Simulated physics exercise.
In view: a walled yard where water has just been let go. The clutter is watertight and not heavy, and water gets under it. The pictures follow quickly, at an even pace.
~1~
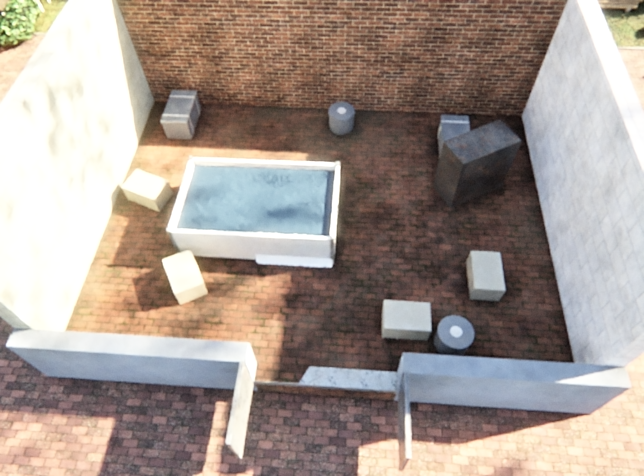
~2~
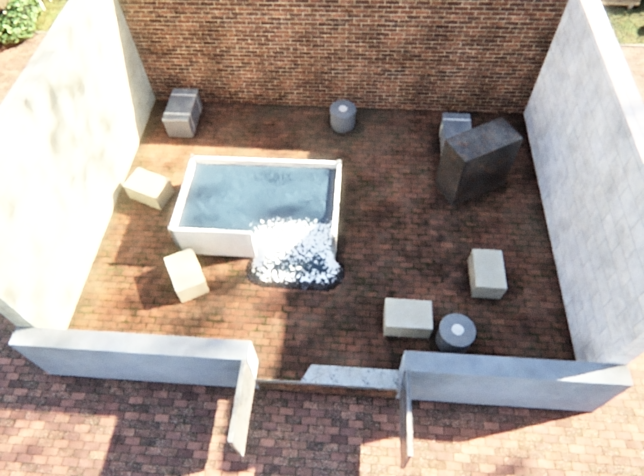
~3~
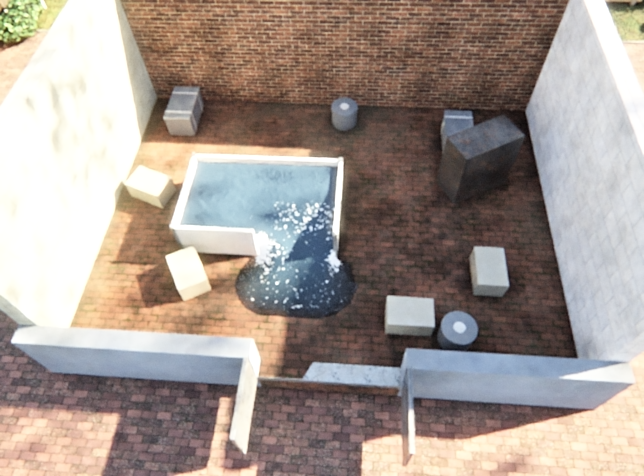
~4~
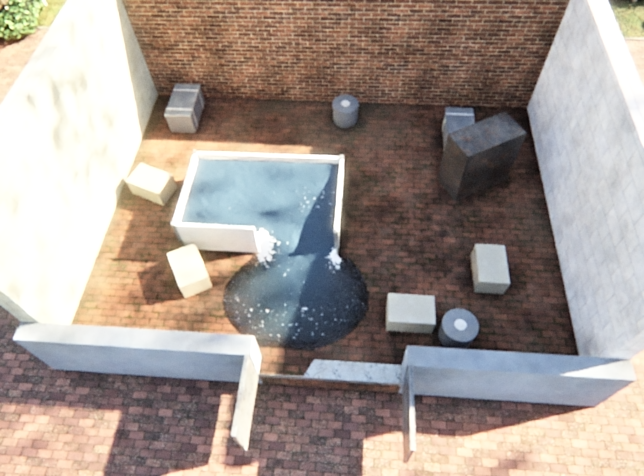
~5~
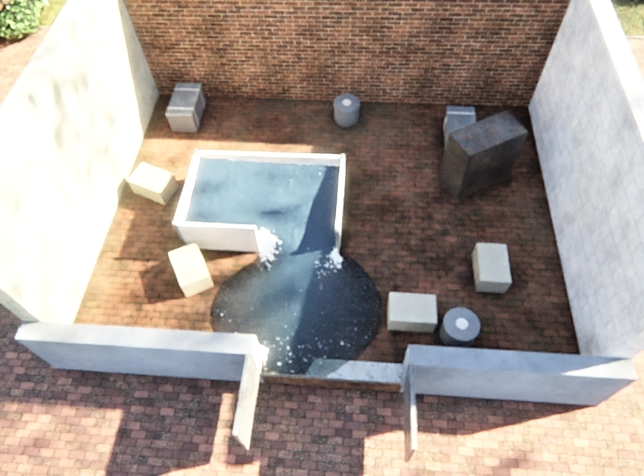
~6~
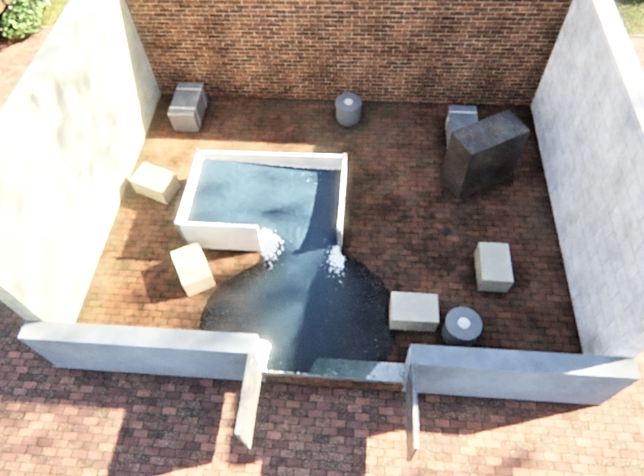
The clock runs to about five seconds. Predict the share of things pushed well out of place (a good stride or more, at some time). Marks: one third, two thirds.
That comes to not even a third.
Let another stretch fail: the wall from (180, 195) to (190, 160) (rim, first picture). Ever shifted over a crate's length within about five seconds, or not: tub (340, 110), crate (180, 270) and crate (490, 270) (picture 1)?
In that order: That far or more, short of that, under that.
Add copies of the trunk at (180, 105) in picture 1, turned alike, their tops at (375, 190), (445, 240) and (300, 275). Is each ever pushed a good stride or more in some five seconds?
In turn: No, short of that, pushed that far.
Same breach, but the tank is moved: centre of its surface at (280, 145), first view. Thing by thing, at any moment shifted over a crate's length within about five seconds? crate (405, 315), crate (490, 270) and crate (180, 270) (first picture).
As listed: Pushed that far, moved that far, under that.
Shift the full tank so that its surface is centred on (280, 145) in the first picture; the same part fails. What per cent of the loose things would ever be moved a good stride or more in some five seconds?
About 40 per cent.
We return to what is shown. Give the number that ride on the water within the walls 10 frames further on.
It comes to 0.
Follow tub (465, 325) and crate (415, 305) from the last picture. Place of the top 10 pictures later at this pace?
Around (489, 321) and (444, 304).
A moment on, 0 of 8 are well off their spots; 0 afloat.
Next, 0 of 8 are well off their spots; 0 afloat.
Later, 2 of 8 are well off their spots; 0 afloat.
In the end, 2 of 8 are well off their spots, and 2 have been at some point; 0 afloat.
